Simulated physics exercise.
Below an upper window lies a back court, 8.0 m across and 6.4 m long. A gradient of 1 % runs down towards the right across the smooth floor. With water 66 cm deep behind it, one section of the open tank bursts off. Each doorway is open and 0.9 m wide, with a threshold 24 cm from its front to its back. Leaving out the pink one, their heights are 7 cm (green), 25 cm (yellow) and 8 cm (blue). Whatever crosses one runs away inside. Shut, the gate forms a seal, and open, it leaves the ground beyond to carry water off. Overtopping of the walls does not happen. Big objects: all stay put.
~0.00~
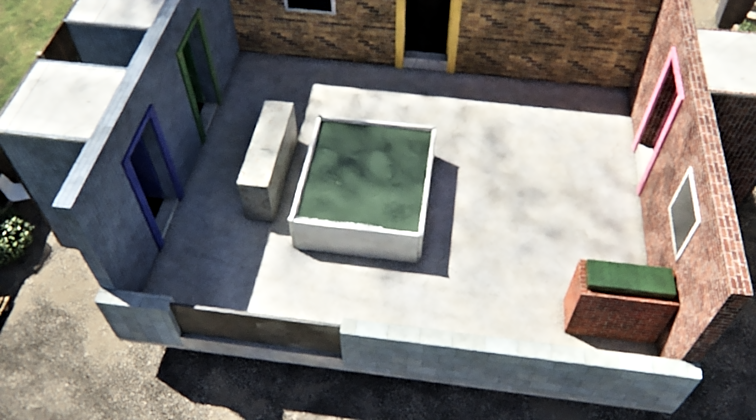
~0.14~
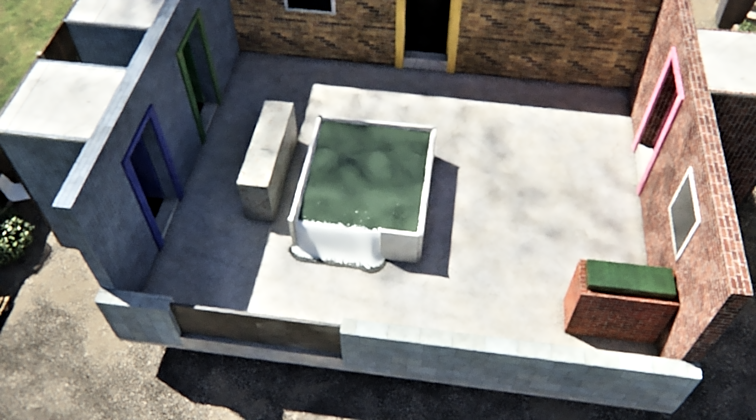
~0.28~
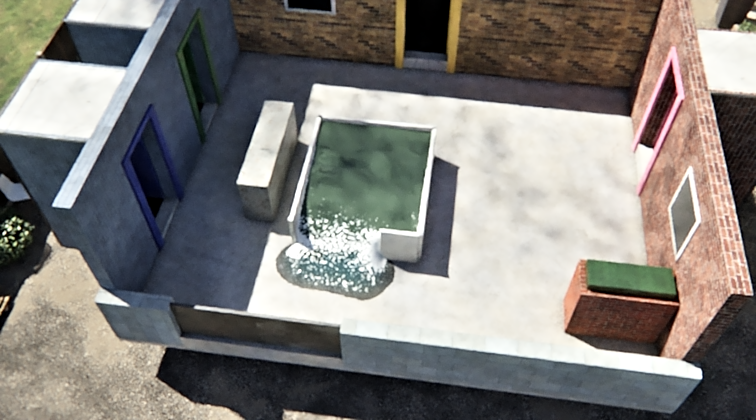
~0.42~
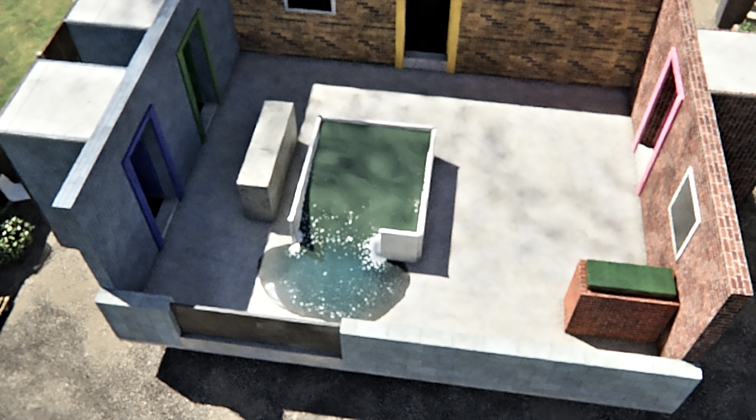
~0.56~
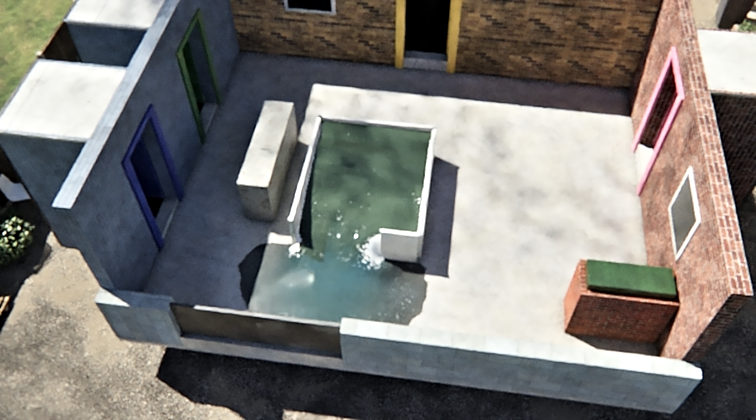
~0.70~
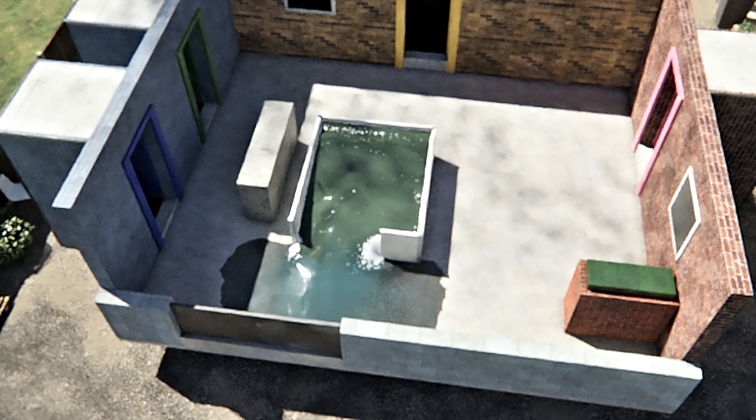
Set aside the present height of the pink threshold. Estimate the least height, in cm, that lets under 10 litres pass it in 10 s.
I would say 5 cm.
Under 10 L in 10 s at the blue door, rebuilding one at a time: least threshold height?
About 11.0 cm at blue.
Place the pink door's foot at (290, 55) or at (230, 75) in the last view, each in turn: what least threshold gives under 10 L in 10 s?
You'd want roughly 15 cm there first, then roughly 12.5 cm.
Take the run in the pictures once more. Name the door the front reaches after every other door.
The answer is the yellow door.
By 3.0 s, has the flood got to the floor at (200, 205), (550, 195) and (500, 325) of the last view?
One by one: Drenched, clear, drenched.
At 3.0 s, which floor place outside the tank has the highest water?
Check close to (144, 318).
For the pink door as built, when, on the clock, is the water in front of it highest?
Crest at t of about 4.5 s.
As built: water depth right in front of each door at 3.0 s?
In cm - green: 1, yellow: 0, pink: 0, blue: 13.
After 1.4 s water covers 15 % of the floor, deepest (44 cm) near (307, 329); it has not reached the pink door.
After 3.0 s water covers 40 % of the floor, deepest (36 cm) near (144, 318); it has not reached the pink door.
After 10.0 s water covers 95 % of the floor, deepest (14 cm) near (625, 92); 6 cm at the pink door, 0 litres in over its 24 cm threshold.
At the pink door as built, the water arrived by 4.1 s and peaked near 8 cm at 4.6 s.
Run again over the same 10 s with other heights there, 20 litres in over 4 cm, 6 litres over 5.5 cm. The limit of 10 litres is kept from about 5 cm up.
